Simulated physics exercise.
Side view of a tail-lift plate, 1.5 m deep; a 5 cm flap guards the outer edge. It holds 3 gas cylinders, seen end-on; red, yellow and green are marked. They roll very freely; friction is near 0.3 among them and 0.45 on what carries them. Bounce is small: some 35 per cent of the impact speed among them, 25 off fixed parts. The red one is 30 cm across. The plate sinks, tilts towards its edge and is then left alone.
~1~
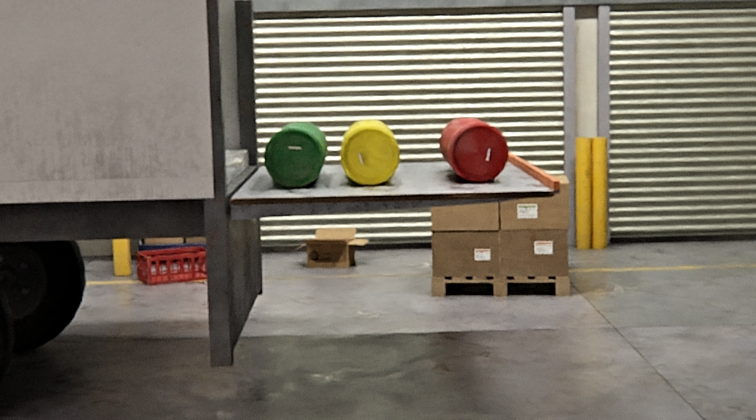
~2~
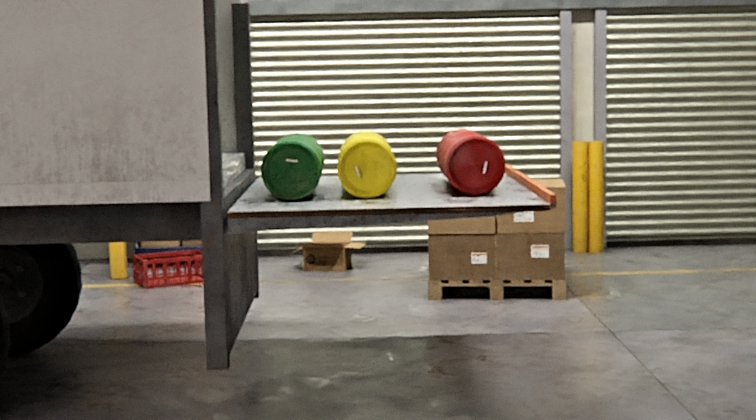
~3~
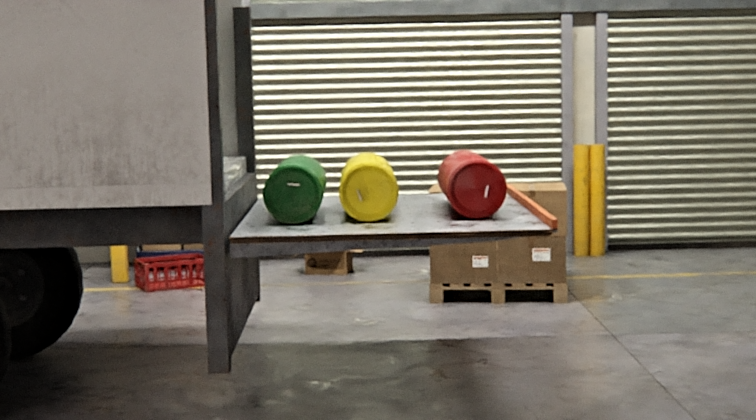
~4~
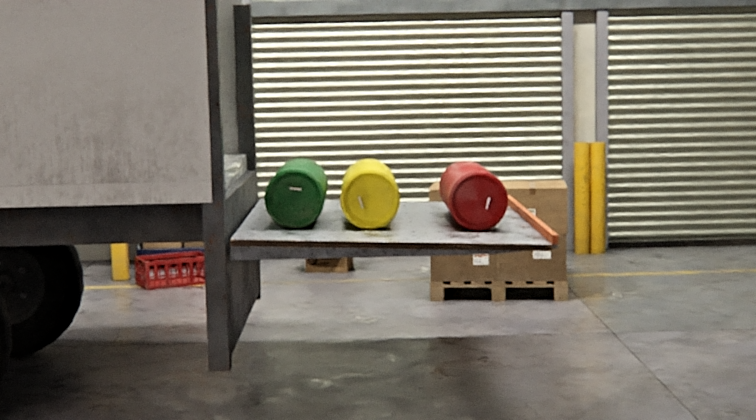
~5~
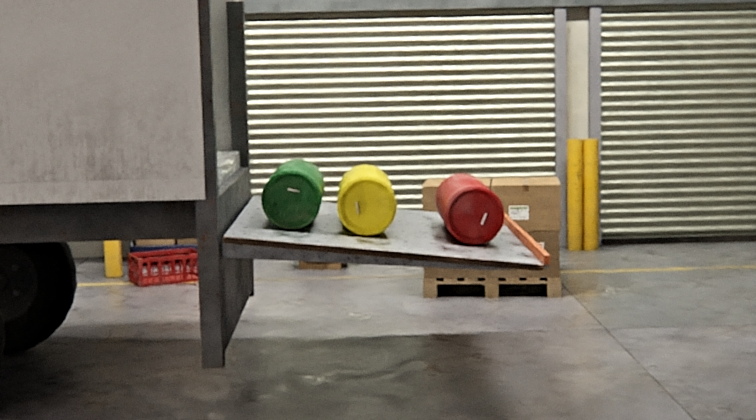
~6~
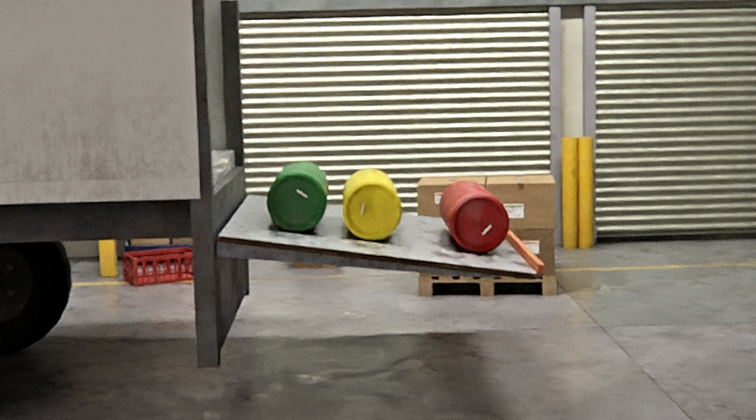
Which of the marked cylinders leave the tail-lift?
The red cylinder is held back, the yellow remains on the lift, the green stays on the plate.
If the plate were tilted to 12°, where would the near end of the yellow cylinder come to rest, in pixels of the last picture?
Near (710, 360).
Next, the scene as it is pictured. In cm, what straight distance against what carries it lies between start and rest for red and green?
Moved: Red 20, green 50.
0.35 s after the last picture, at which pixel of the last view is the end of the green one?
At about (326, 206).
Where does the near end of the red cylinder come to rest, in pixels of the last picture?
Around (507, 228).
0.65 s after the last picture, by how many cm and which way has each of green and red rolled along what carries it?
Green 40 right, red 20 right.
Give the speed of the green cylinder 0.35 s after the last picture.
Roughly 0.5 m/s.
Another 0.4 s on from the last picture, red is on the plate, 10 cm from the stop, rolling right; yellow is on the plate, 65 cm from the stop, rolling right; green is on the plate, 105 cm from the stop, rolling right; 0 of 3 are off.
Another 0.6 s on from the last picture, yellow is on the plate, 45 cm from the stop, rolling right; green is on the plate, 85 cm from the stop, rolling right; still the same for red; 0 of 3 are off.
In the end (1.0 s after the last picture), red is on the plate, 10 cm from the stop; yellow is on the plate, 40 cm from the stop; green is on the plate, 70 cm from the stop; 0 of 3 are off.
